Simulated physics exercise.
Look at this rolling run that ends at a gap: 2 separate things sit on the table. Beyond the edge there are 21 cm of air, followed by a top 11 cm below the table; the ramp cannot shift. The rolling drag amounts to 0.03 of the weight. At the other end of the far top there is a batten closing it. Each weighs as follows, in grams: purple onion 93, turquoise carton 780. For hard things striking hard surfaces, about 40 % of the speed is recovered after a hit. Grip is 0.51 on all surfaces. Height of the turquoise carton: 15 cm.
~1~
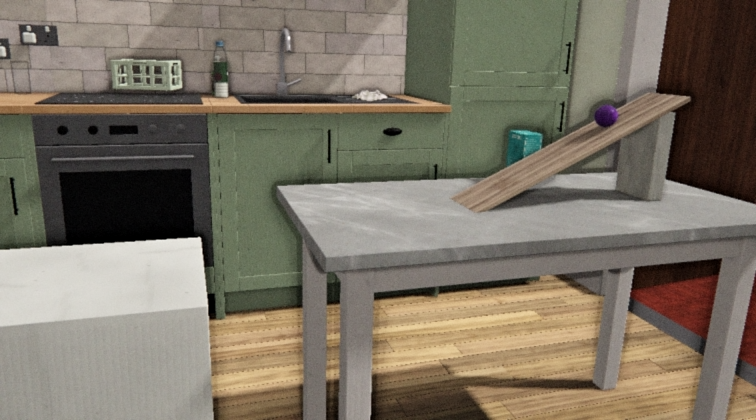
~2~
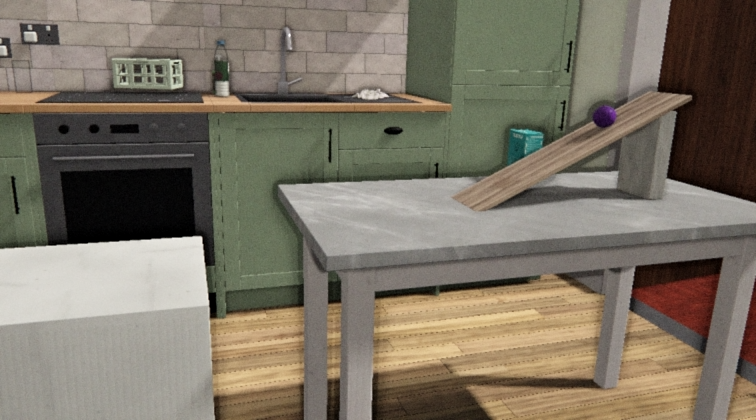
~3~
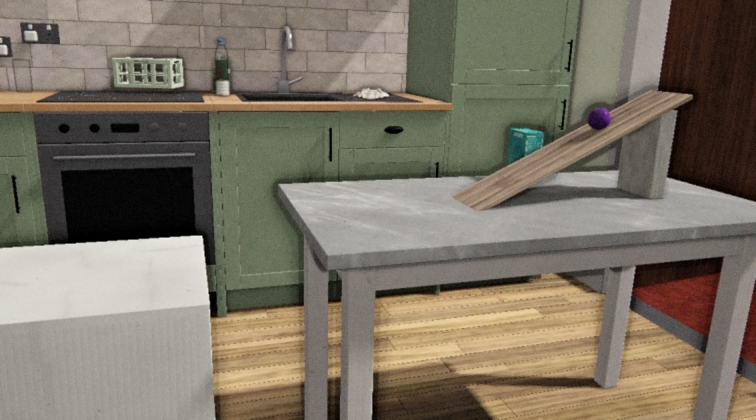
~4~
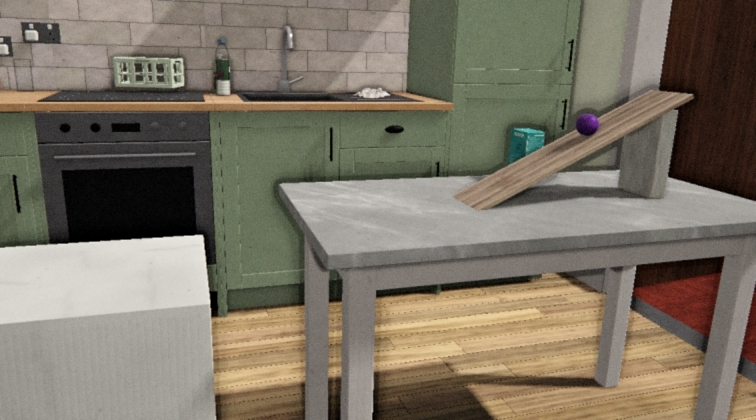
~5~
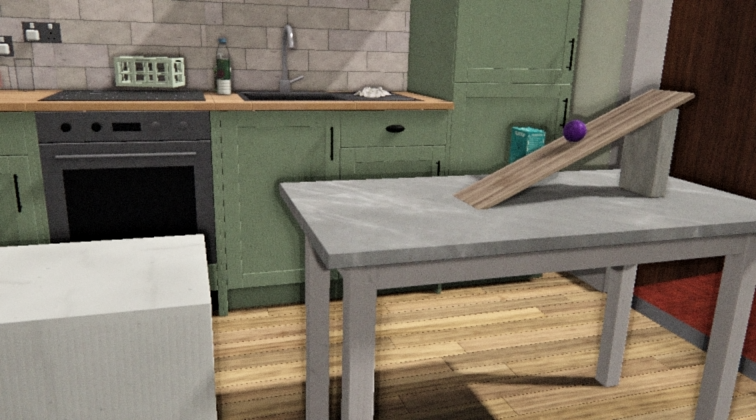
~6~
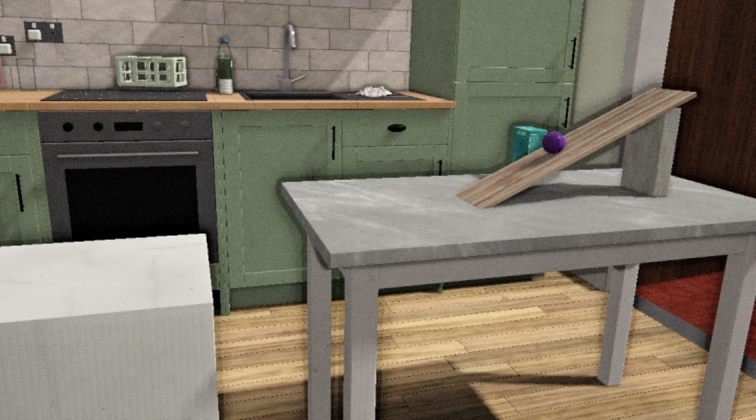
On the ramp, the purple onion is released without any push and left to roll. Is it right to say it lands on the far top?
It ends up on the far top.
Then, 0.40 s past the last view, edge 14 cm away; purple onion near (359, 195).
Then, 0.70 s past the last view, 27 cm past the table's edge; purple onion near (177, 247).
Finally, 67 cm past the table's edge; turquoise carton still in place (within 8 cm).
